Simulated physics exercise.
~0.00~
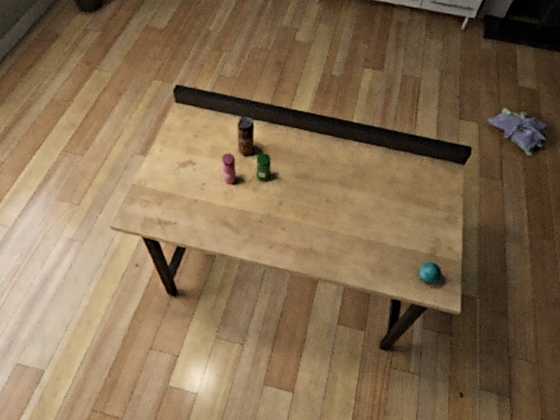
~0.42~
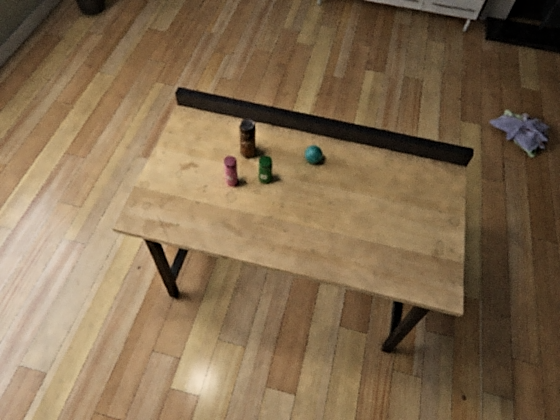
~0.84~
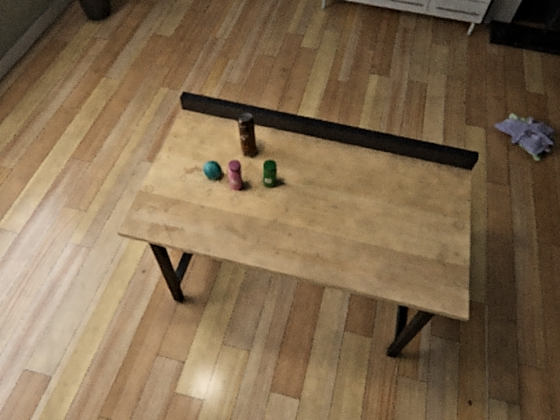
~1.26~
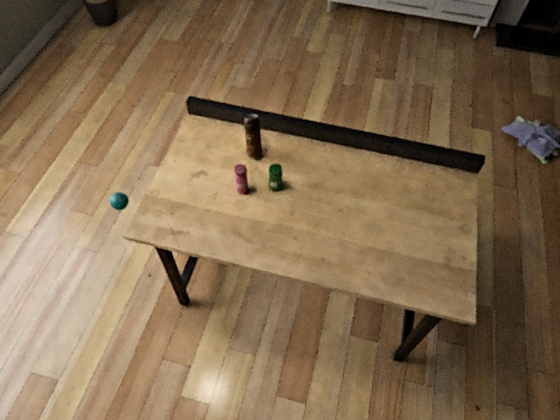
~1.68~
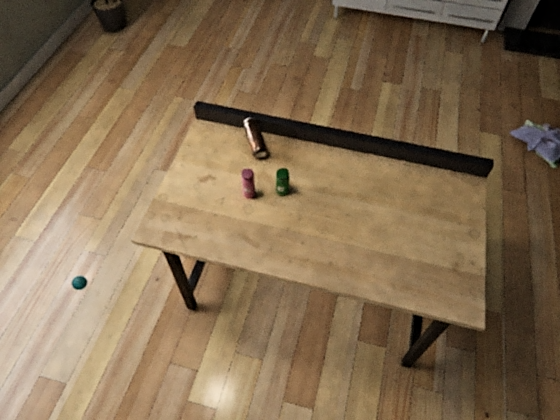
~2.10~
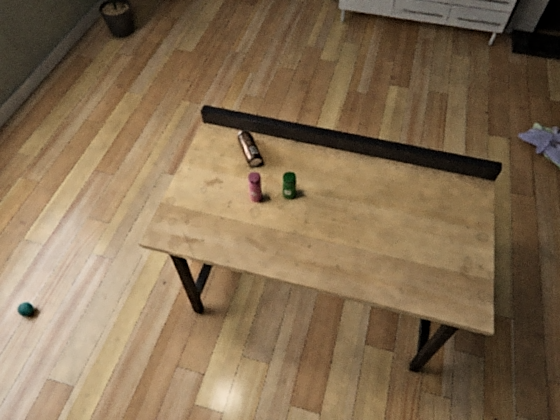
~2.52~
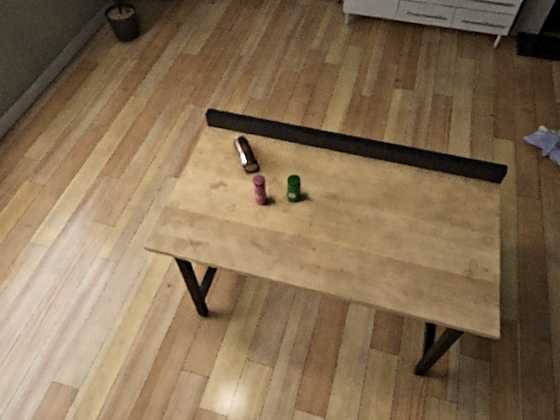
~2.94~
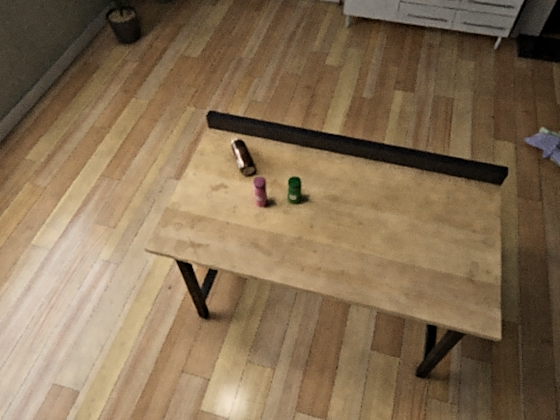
On a wooden table with a dark rail along its far edge, a turquoise ball rolled up to the rail and away leftward, dropping to the floor, while the brown can tipped over and lay near the still-standing pink and green shakers.
